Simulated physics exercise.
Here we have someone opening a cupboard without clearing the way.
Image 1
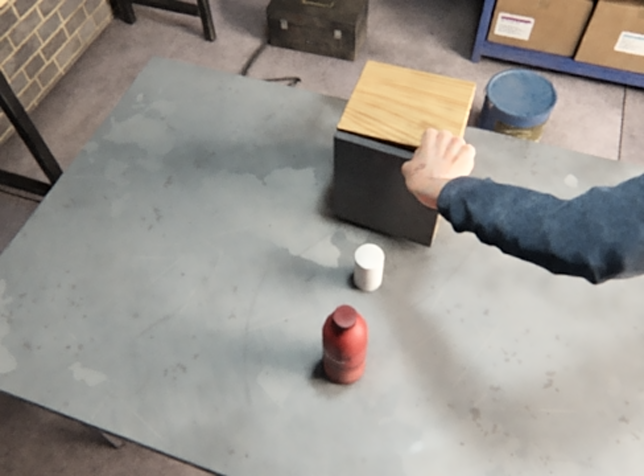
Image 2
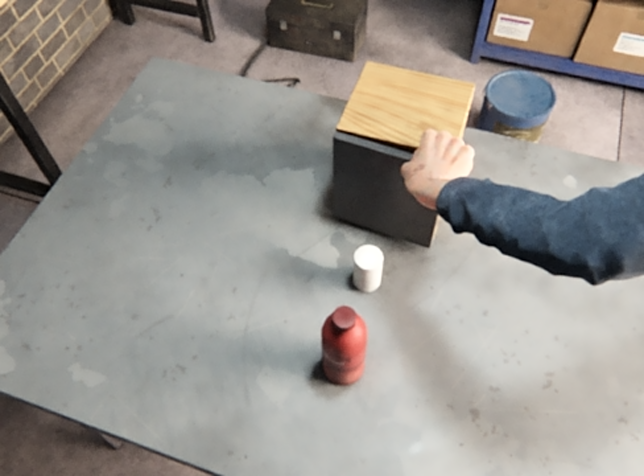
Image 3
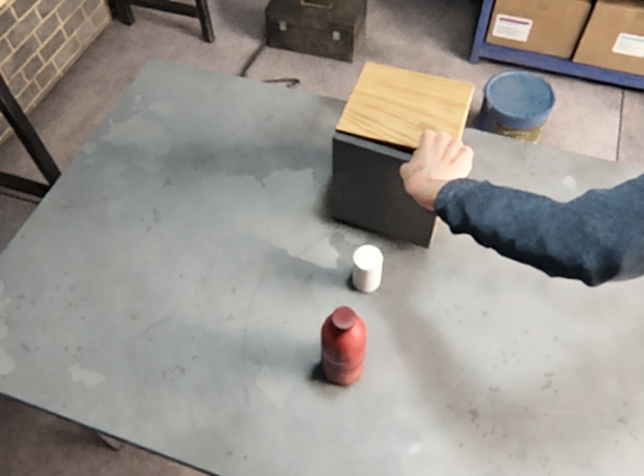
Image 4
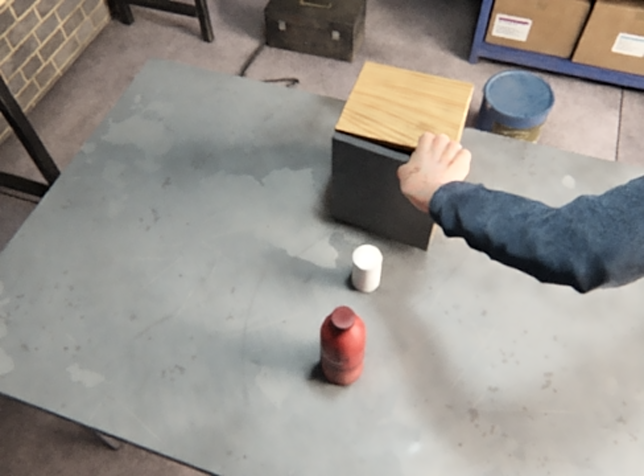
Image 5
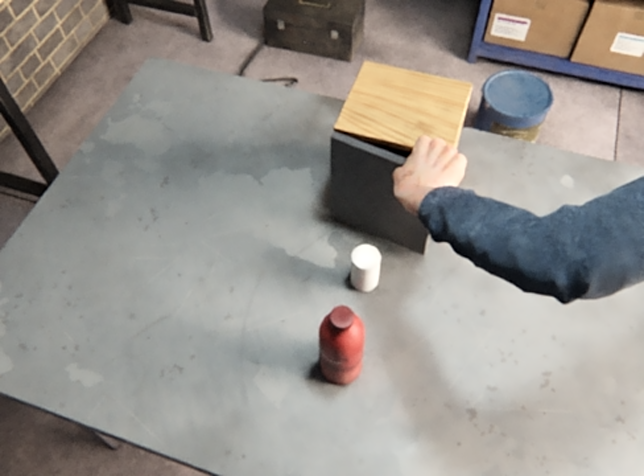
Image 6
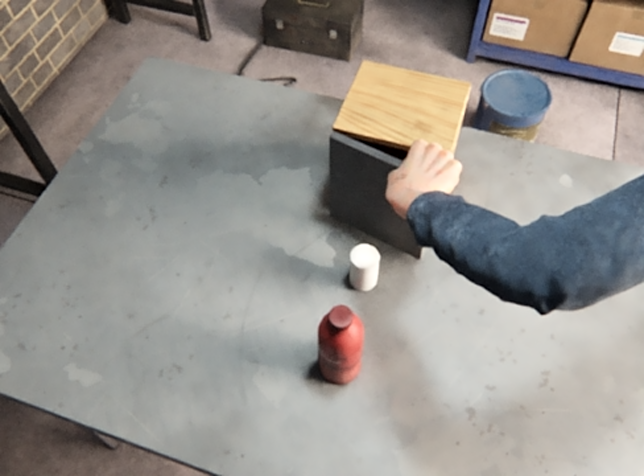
A hand in a dark blue sleeve grips the edge of a dark door on a small wood-topped cupboard, barely moving at first. It then pulls the door slightly open toward the viewer, shifting a little left, while the white candle and red bottle stand in front on the grey table.
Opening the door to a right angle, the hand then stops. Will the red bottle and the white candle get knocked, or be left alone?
I think the red bottle is left alone, the white candle gets knocked.
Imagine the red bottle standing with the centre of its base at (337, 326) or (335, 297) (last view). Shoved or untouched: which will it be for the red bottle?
In that order, it remains where it is; is struck.
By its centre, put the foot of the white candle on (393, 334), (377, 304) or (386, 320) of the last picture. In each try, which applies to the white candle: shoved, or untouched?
Taking the tries in turn, it is never reached; gets hit and moved; is never reached.
Then, 0.86 s past the last view, door 51° open; red bottle at rest near (341, 342); white candle travelled about its own width near (346, 276).
Then, 1.32 s past the last view, door 72° open; red bottle at rest near (341, 342); white candle travelled well along near (314, 282).
Finally, the red bottle escapes contact, near (341, 342); the white candle gets knocked, near (285, 278).
